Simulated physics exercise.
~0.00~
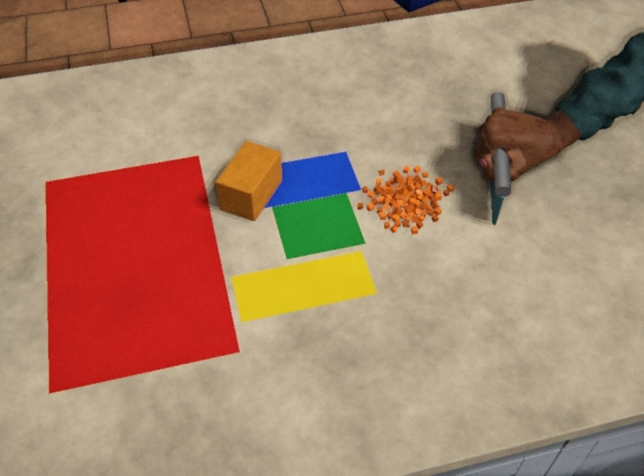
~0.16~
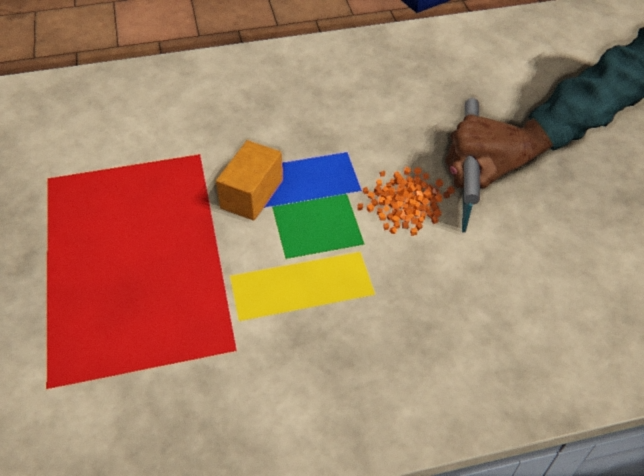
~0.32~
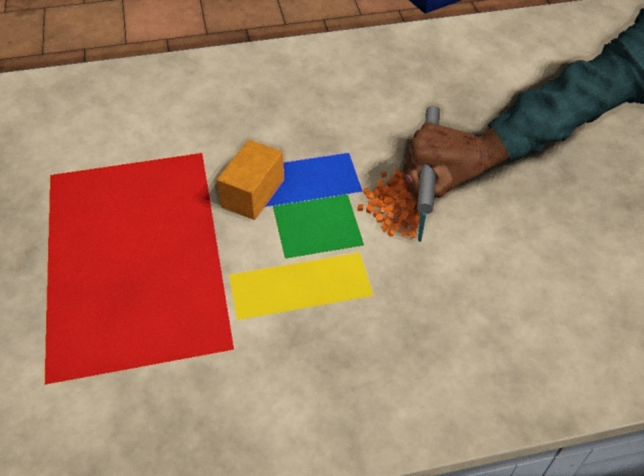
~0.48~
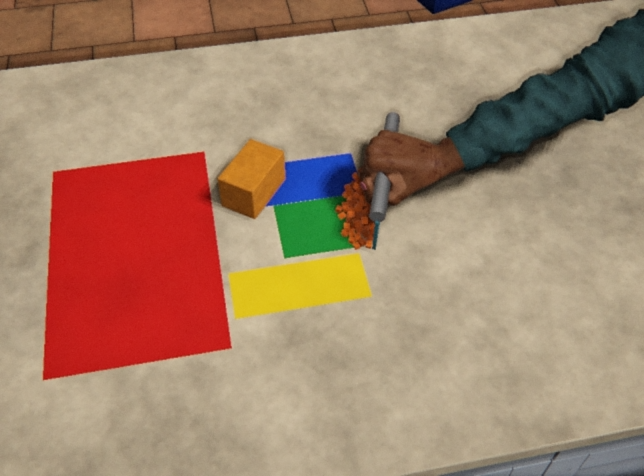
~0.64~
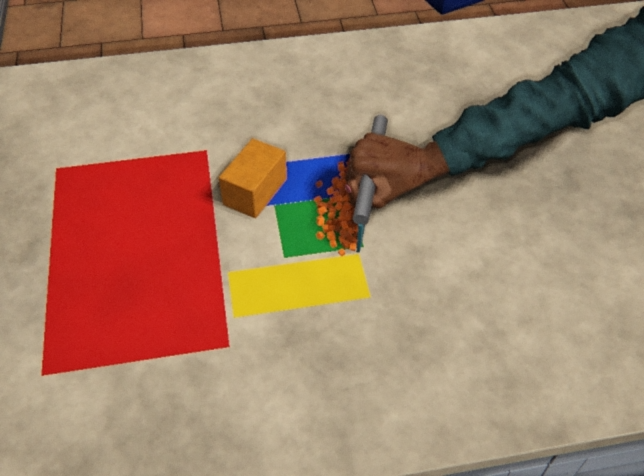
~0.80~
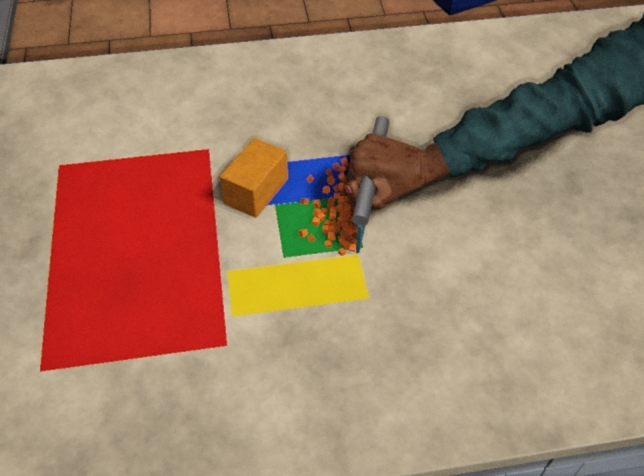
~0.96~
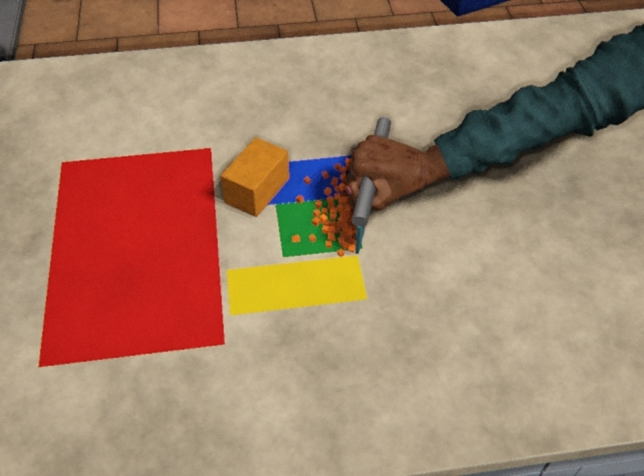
A hand in a teal sleeve grips a grey scraper at the right of a pale, mottled countertop, seen from above at an angle, with floor tiles beyond. To its left lie a scatter of small orange carrot cubes, blue, green and yellow mats, an orange-brown block and a large red mat. The hand slides the scraper left into the cubes, bunching them and pushing them onto the green and blue mats. The scraper then halts, and a few cubes spread slightly further left. They come to rest mostly on green, with some on blue and a few off the mats, while yellow and red stay clear.
